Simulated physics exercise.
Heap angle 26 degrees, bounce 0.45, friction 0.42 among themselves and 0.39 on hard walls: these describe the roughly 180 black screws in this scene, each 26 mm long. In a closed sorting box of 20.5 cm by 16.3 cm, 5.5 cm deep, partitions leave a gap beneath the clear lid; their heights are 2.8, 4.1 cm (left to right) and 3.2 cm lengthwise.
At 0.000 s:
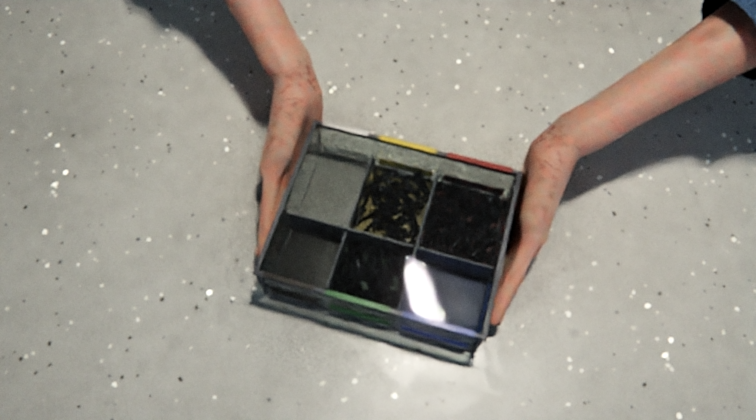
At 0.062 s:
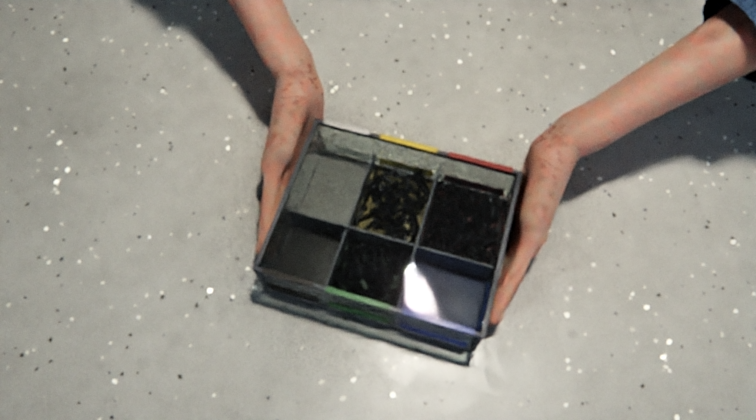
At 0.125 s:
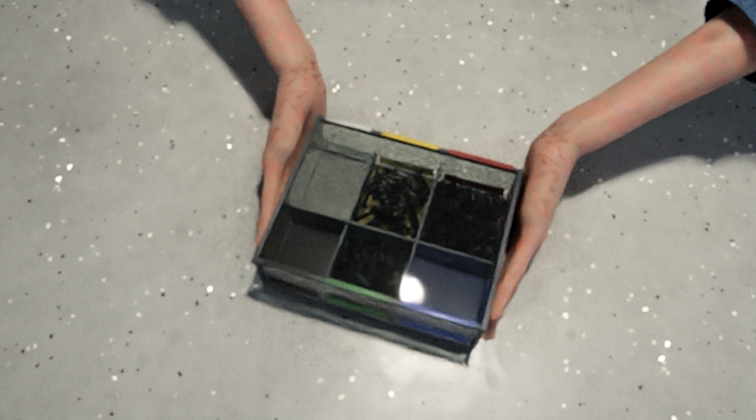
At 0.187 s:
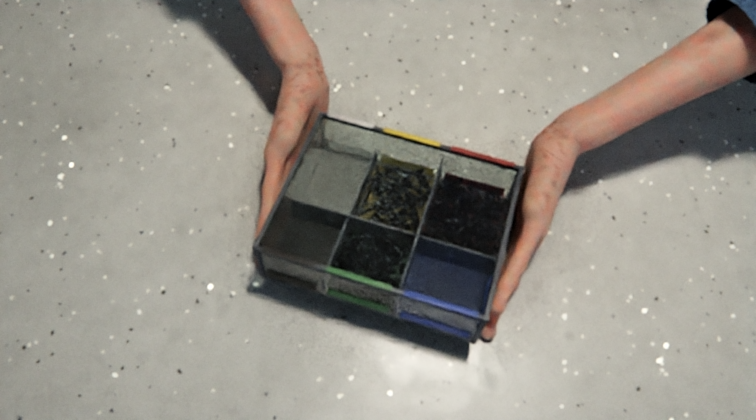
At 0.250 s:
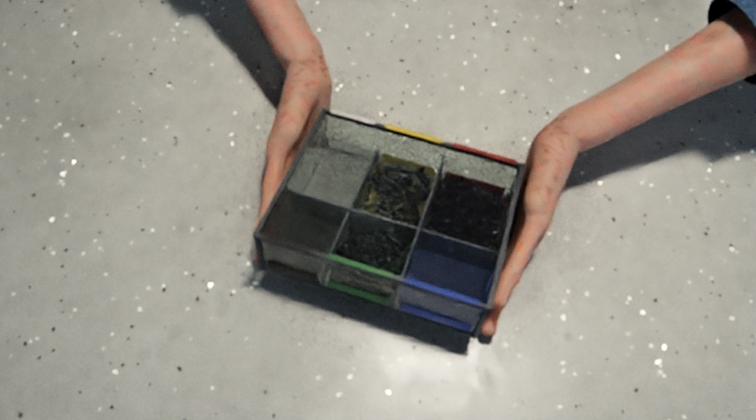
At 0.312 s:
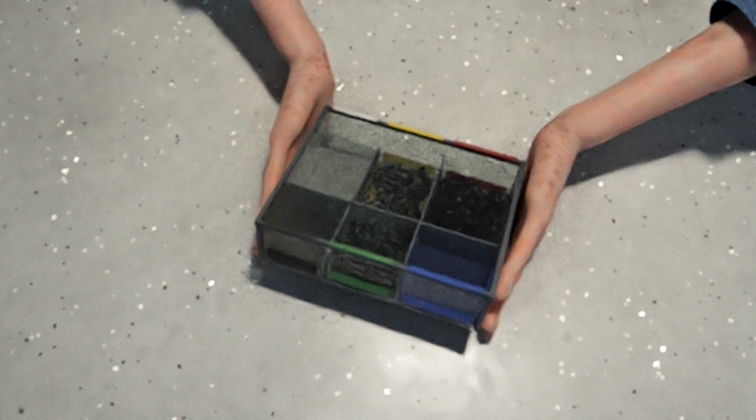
The video shows two hands holding a clear-lidded, six-compartment box of small black pieces, with red, yellow, green and blue edge markings, above a speckled surface; the hands gradually tilt it, and the bright reflection on its lid disappears.
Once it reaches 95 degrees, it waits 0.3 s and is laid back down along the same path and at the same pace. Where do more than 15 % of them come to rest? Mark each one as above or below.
Marked: Red above; blue below; green below; yellow above; white below; black below.
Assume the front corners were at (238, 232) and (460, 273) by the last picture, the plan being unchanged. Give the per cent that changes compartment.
About 45 %.
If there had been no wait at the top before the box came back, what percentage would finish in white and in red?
Then, in per cent: White 5, red 45.
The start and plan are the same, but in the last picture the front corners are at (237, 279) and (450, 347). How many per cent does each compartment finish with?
Final shares: Red 30%, blue 5%, green 30%, yellow 10%, white 0%, black 25%.
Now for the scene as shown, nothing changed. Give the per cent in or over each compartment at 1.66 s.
Red = 45, blue = 0, green = 20, yellow = 40, white = 0, black = 0 (per cent).
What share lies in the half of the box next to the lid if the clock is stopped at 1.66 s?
40 %.
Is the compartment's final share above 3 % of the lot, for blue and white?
As for blue, not so, and as for white, correct.
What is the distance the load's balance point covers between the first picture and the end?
Roughly 4.0 cm.
After 1.66 s, tilt 95 degrees; red 45 %, green 20 %, yellow 40 %.
After 2.57 s, tilt 47 degrees; red 45 %, green 10 %, yellow 45 %, white 5 %.
After 3.47 s, tilt 0 degrees; red 45 %, green 10 %, yellow 40 %, white 5 %.
In the end, at 4.2 s, red 45 %, blue 0 %, green 10 %, yellow 40 %, white 5 %, black 0 %.
